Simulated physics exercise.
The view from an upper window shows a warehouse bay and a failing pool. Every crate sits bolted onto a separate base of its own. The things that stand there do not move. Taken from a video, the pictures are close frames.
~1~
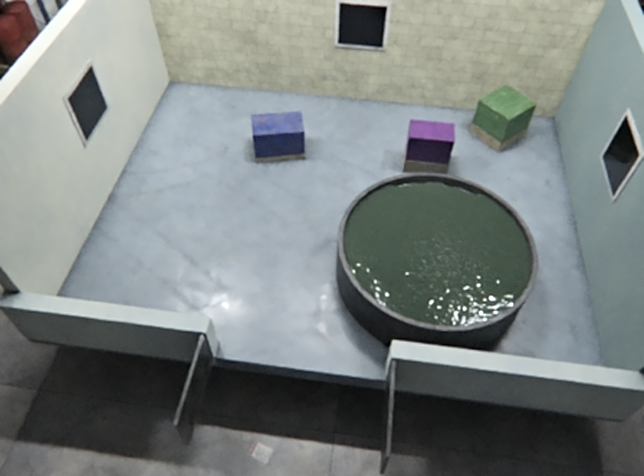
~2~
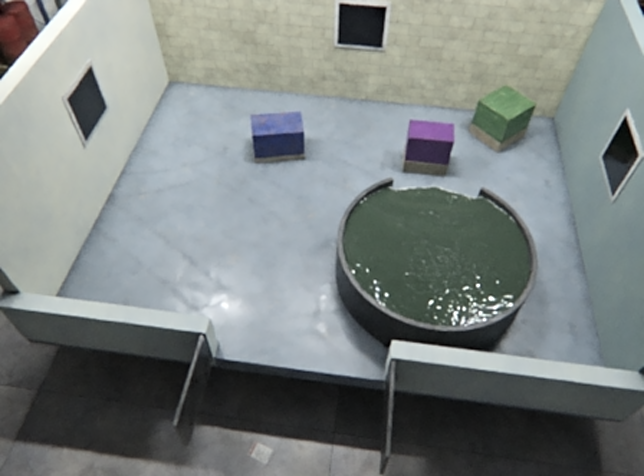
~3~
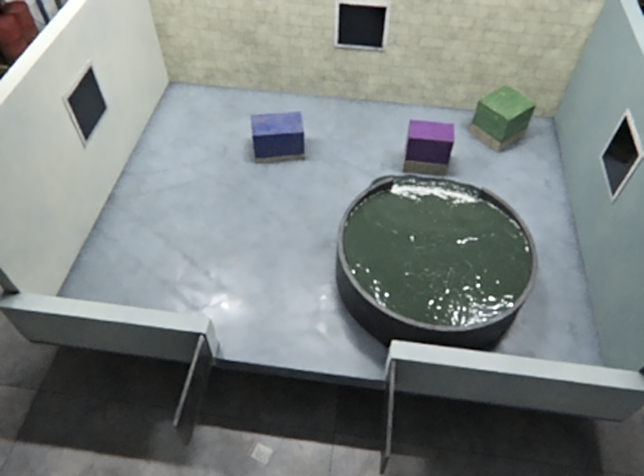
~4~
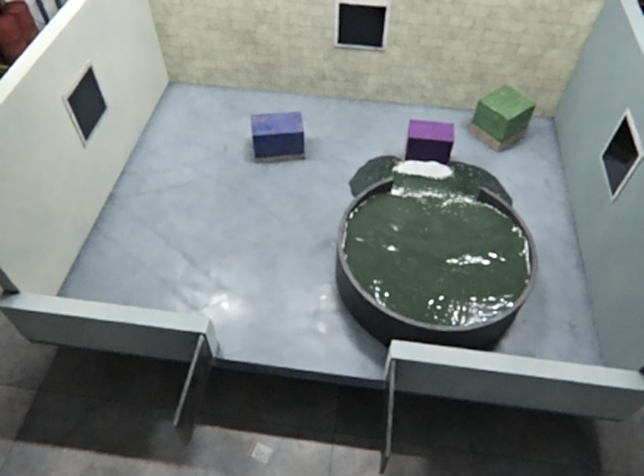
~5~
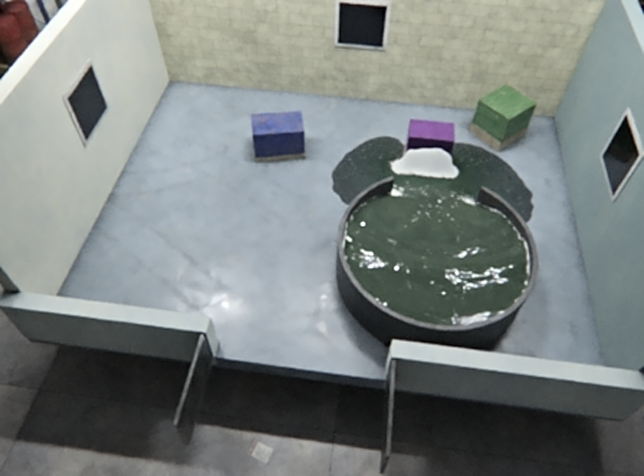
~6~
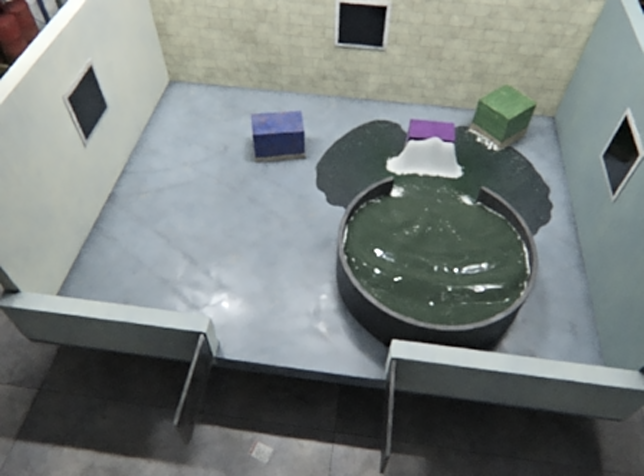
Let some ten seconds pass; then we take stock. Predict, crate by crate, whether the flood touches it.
My prediction: The blue crate is touched; the green crate is touched; the purple crate is touched.
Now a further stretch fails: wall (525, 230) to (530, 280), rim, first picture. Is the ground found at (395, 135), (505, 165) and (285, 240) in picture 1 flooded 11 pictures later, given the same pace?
Spot one spared, spot two inundated, spot three spared.
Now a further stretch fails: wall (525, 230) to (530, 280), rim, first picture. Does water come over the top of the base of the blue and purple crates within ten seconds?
First, the blue crate is not reached; second, the purple crate is not reached.
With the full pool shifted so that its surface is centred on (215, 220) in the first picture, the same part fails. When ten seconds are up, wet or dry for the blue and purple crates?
The blue crate is flooded and the purple crate is untouched.
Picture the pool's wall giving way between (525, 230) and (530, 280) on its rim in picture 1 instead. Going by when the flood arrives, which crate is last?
That would be the blue crate.
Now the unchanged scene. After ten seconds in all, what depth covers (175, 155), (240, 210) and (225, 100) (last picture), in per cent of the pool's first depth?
In order: 10, 6, 14 %.
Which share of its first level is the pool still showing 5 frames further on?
That comes to about 72 per cent.
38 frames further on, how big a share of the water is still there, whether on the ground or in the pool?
I'd say around 100 per cent.
A moment on, water covers 25 % of the floor; the blue crate water round its plinth, the green crate water round its plinth, the purple crate water round its plinth.
Next, water covers 40 % of the floor; the blue crate water round its plinth, the green crate water round its plinth, the purple crate water round its plinth.
Then, water covers 65 % of the floor; the blue crate water round its plinth, the green crate water round its plinth, the purple crate water round its plinth.
Later, water covers 85 % of the floor; the blue crate water round its plinth, the green crate water round its plinth, the purple crate water round its plinth.
In the end, water covers 100 % of the floor; the blue crate was topped, the green crate was topped, the purple crate was topped.
